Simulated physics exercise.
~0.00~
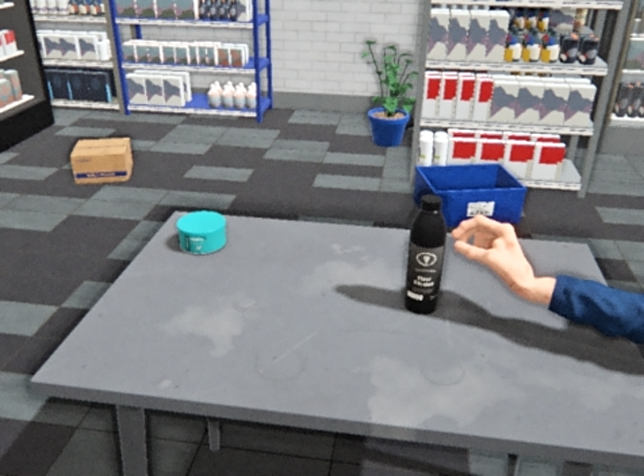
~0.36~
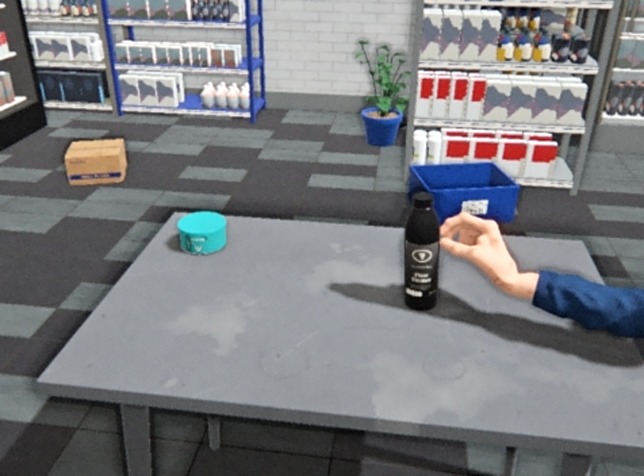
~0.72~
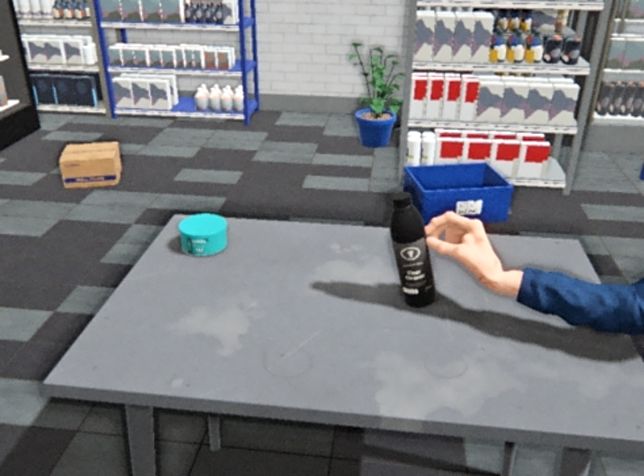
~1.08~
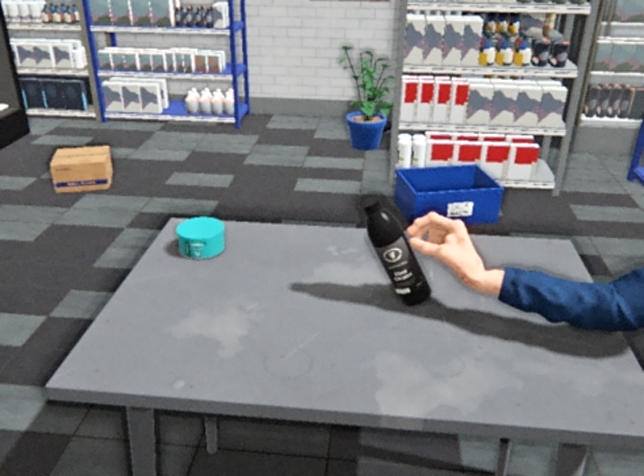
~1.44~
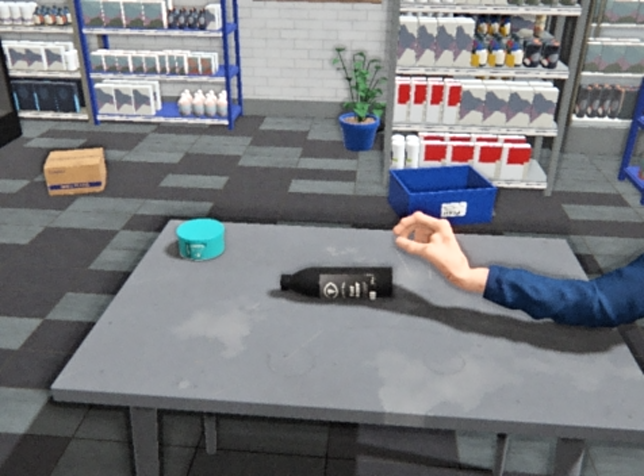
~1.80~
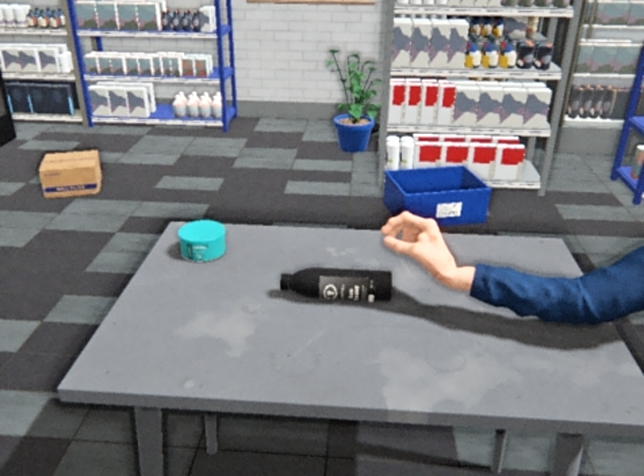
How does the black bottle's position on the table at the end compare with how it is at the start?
At the start the black bottle stands upright on the table, but by the end it is lying on its side with its cap pointing left.
